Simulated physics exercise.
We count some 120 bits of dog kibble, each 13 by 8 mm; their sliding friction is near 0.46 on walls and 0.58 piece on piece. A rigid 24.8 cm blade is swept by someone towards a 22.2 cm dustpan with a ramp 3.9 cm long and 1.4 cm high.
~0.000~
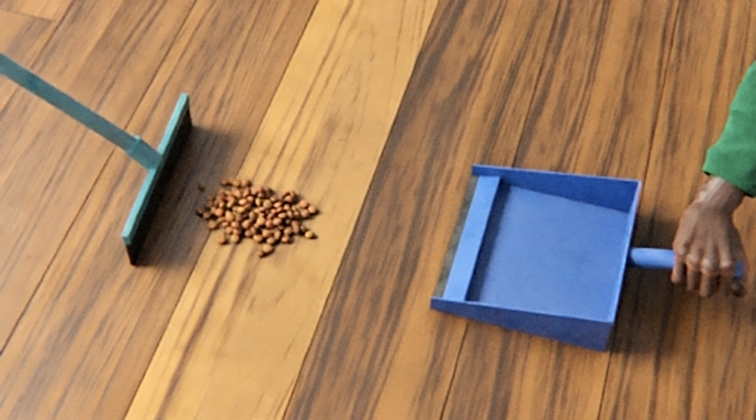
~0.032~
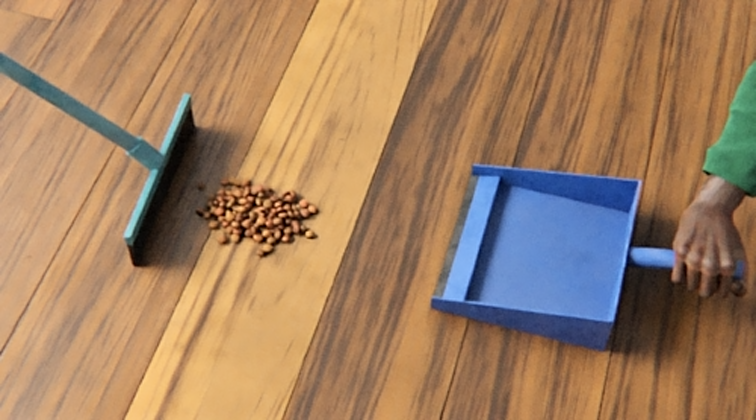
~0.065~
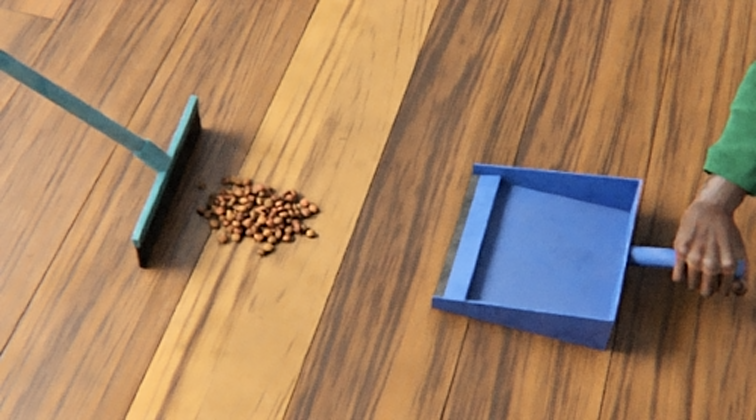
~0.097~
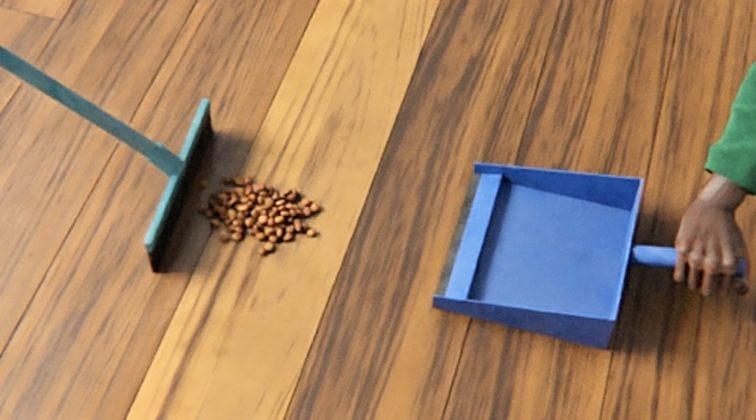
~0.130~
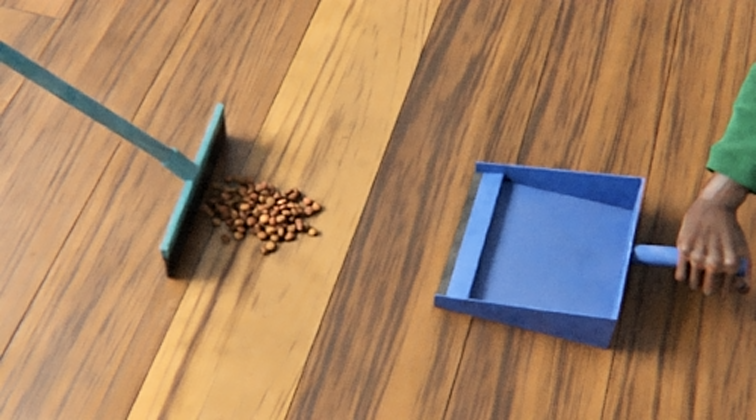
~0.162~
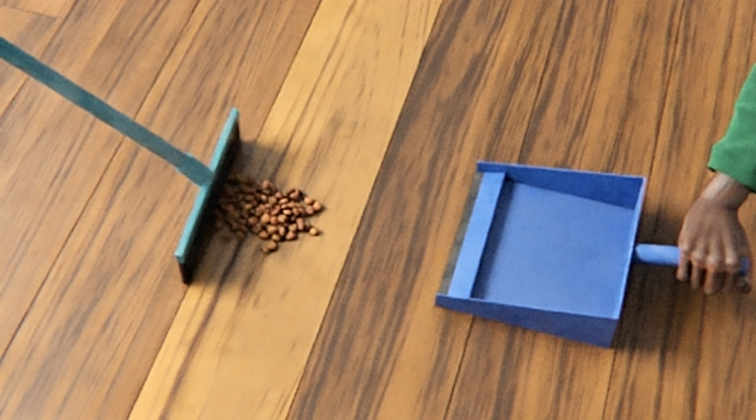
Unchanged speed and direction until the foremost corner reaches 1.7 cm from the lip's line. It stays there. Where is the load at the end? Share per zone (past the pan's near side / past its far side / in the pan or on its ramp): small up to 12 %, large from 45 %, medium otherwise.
Near side - medium; far side - small; pan - medium.
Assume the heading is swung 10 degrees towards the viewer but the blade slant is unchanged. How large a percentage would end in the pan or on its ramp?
Estimate: 5 % in pan or on ramp.
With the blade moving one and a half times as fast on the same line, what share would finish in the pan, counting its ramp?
Some 30 %.
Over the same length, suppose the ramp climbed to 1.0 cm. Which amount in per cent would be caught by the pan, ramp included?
25 %.
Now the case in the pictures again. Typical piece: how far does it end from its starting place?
Near 26 cm.
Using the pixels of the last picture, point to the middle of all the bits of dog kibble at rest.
I'd say roughly (443, 268).
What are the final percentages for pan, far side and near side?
In per cent - near side 20, far side 0, pan 25.
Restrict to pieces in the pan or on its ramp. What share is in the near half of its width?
Roughly 100 percent.
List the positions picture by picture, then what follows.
In the first picture, blade from (127, 239) to (185, 101), moved 0.0 cm, 0 of the pieces shifted so far; middle of the pieces at (253, 210); pan at (548, 263).
In the second picture, blade from (129, 240) to (188, 102), moved 0.3 cm, 0 of the pieces shifted so far; middle of the pieces at (253, 210).
In the third picture, blade from (137, 242) to (195, 104), moved 1.4 cm, 0 of the pieces shifted so far; middle of the pieces at (254, 209).
In the fourth picture, blade from (149, 247) to (206, 107), moved 3.0 cm, 0 of the pieces shifted so far; middle of the pieces at (255, 208).
In the fifth picture, blade from (165, 252) to (221, 112), moved 5.2 cm, 1 of the pieces shifted so far; middle of the pieces at (256, 208).
In the sixth picture, blade from (180, 258) to (235, 117), moved 7.2 cm, 19 of the pieces shifted so far; middle of the pieces at (264, 208); pan at (553, 260). Its pace works out near 0.64 m/s, heading 11 degrees towards the viewer's side.
After 0.40 s, middle of the blade 17 cm from the lip; 0 % over the lip, far side 0 %, near side 5 %.
After 0.55 s, middle of the blade 8 cm from the lip; 0 % over the lip, far side 0 %, near side 15 %.
After 0.83 s, middle of the blade 3 cm from the lip; 25 % over the lip, far side 0 %, near side 20 %.
By 1.4 s all is still; near side 20 %, far side 0 %, pan 25 %, in front of the lip or behind the blade 55 %.
